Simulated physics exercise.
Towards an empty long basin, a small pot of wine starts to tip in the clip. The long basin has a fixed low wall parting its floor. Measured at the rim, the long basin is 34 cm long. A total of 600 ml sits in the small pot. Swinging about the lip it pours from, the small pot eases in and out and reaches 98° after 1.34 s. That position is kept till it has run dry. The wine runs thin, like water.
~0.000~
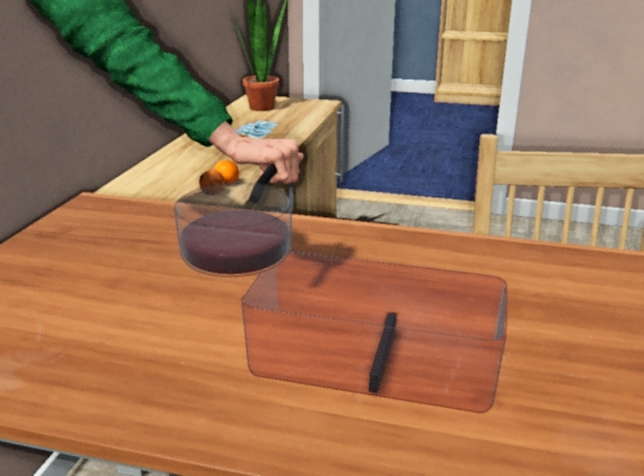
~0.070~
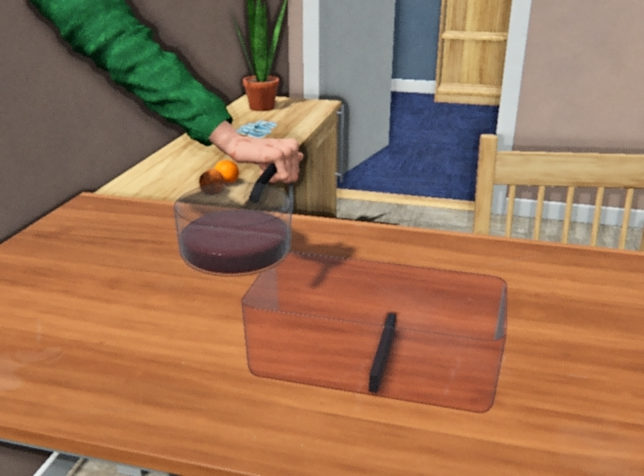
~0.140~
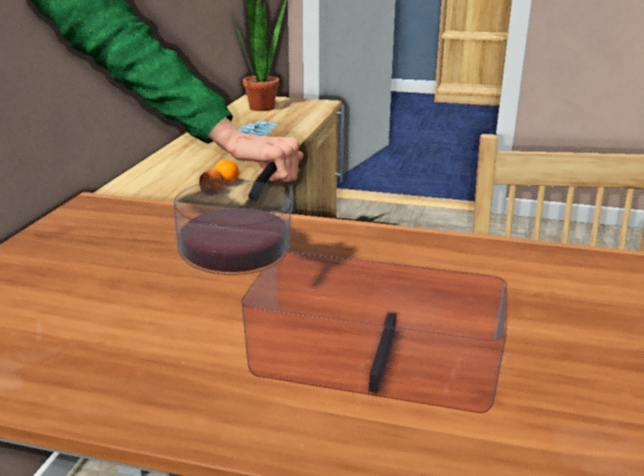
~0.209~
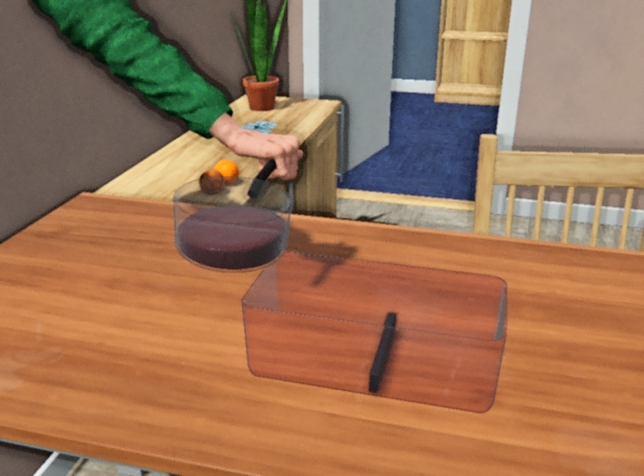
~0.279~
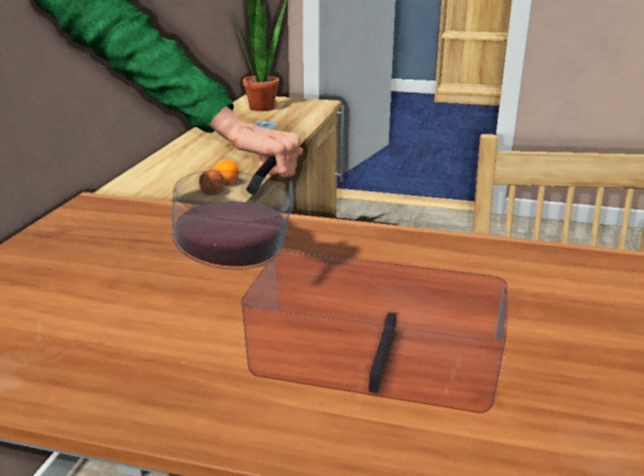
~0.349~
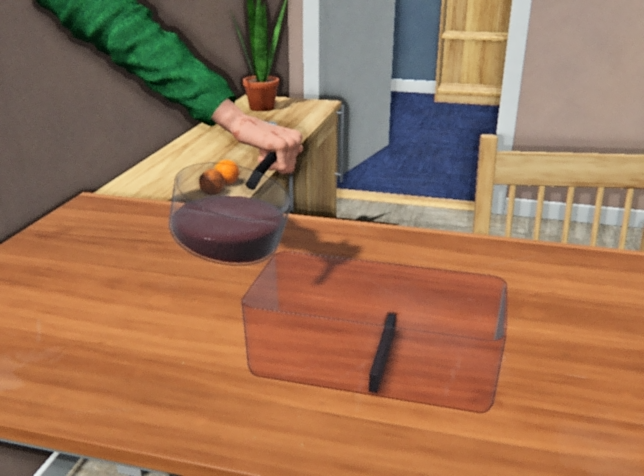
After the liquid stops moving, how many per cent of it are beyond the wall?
About 10 per cent.
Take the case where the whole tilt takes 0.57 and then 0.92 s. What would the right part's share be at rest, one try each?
20 then 10 %.
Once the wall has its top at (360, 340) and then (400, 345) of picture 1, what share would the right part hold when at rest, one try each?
Some 35 in a hundred, then some 10 in a hundred.
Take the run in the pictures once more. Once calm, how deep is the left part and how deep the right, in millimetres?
About 20 mm left, about 2 mm right.
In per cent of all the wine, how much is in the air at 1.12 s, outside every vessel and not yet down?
Near 22 percent.
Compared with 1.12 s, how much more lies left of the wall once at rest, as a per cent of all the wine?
Near 34 percent, give or take.
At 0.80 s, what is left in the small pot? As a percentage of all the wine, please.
Close to 74 percent of the liquid remains at that time.
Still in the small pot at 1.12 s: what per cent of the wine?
Close to 20 percent of the whole amount.
Then, 0.80 s in, the tilt is 63° and 73 per cent is still to pour, 3 is left of the wall and 0 right of it.
Then, 1.12 s in, the tilt is 92° and 20 per cent is still to pour, 55 is left of the wall and 4 right of it.
Then, 1.47 s in, the tilt is 98° and 2 per cent is still to pour, 84 is left of the wall and 9 right of it.
Then, 1.84 s in, the tilt is 98° and 0 per cent is still to pour, 88 is left of the wall and 10 right of it.
Finally, 88 per cent lies left of the wall, 10 right of it and 1 outside.
